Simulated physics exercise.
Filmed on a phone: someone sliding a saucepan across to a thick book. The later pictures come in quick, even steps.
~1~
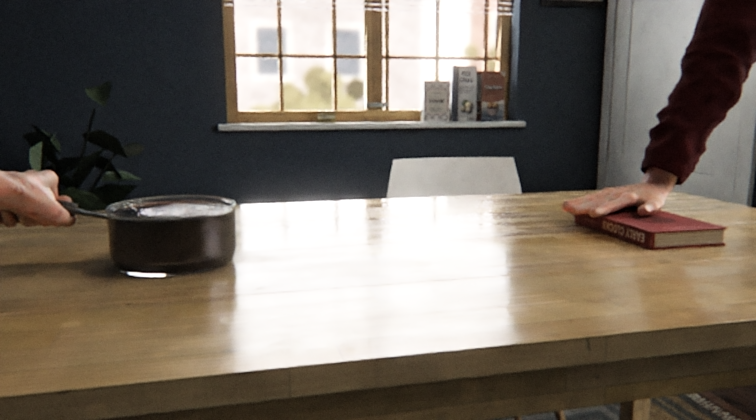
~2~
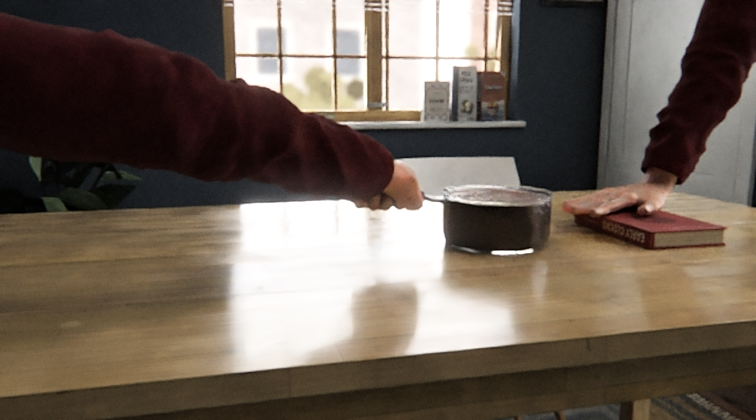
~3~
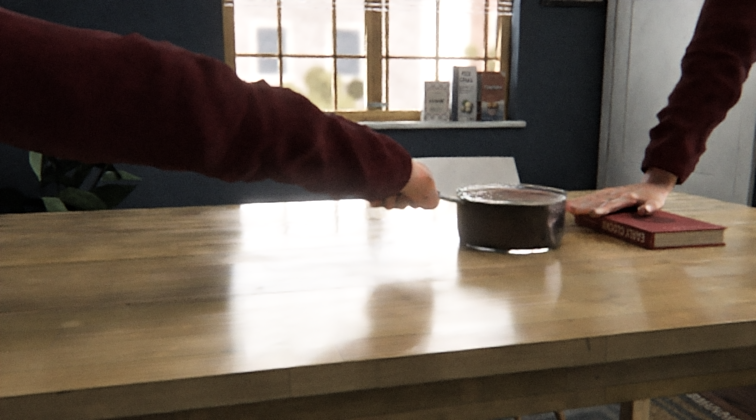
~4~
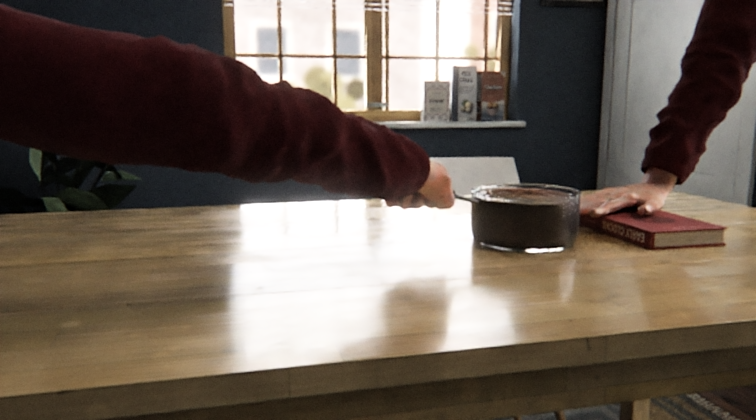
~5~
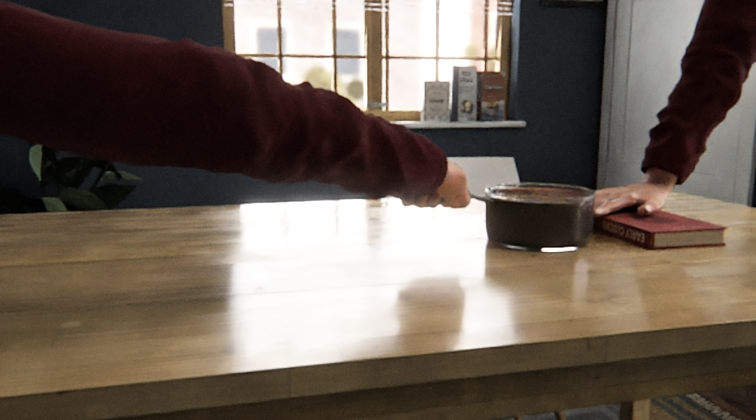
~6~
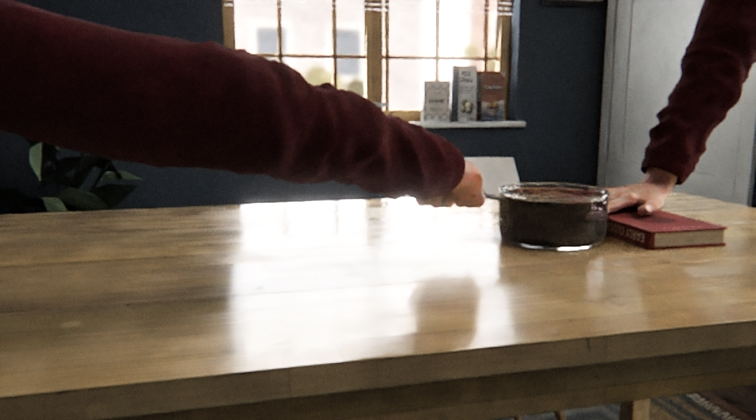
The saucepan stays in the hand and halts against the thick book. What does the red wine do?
At the stop the saucepan spills.
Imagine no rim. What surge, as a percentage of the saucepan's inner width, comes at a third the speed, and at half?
First 5 %, second 10 %.
A moment on, the saucepan meets the thick book.
Further on, the red wine surges up the wall; a puddle lies under it.
When it is over, the saucepan stands at the thick book; a puddle lies under it.
